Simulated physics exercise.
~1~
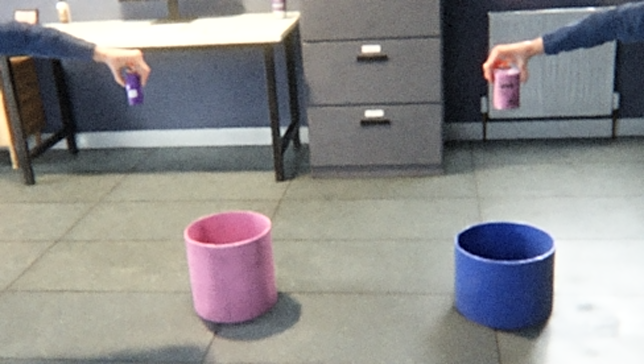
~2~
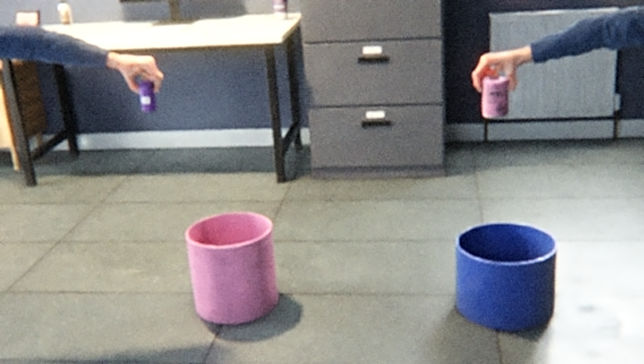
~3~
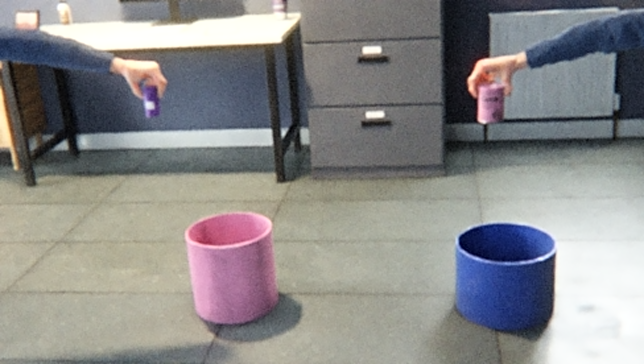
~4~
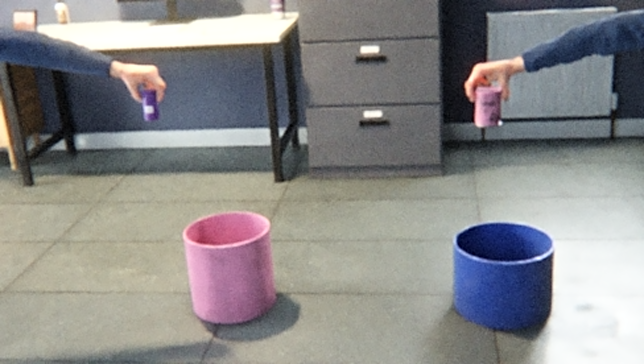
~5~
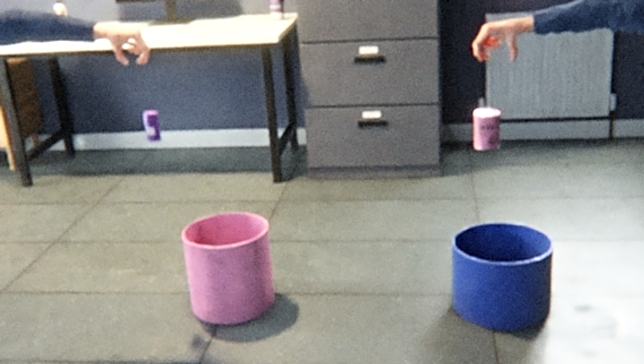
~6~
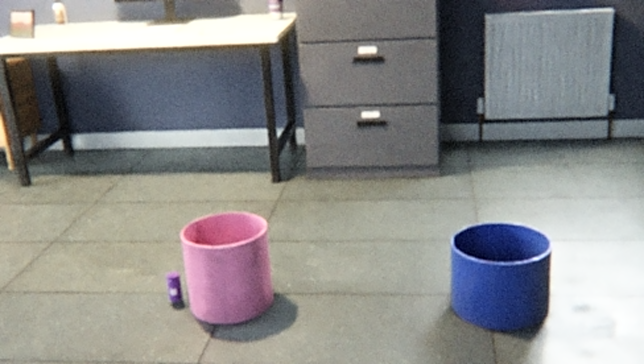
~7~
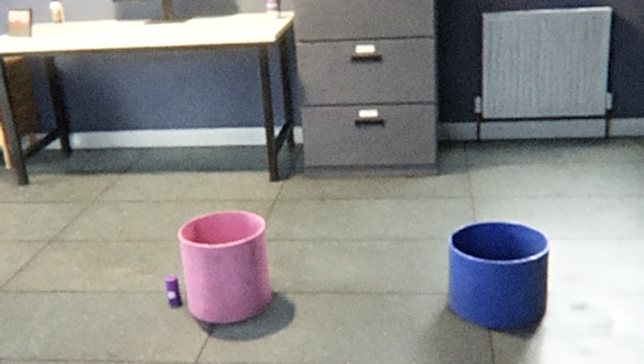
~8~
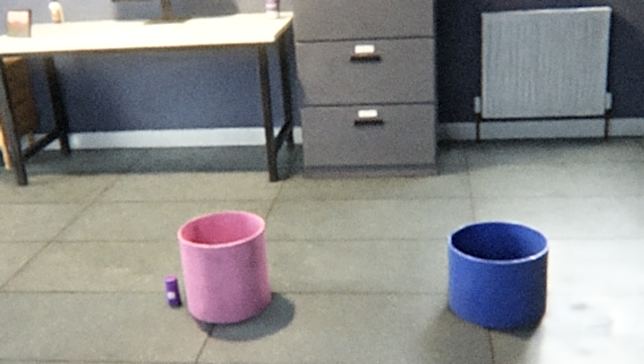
Two hands releasing small containers above pink and blue bins, the pink tin dropping into the blue one, the purple shaker landing outside.
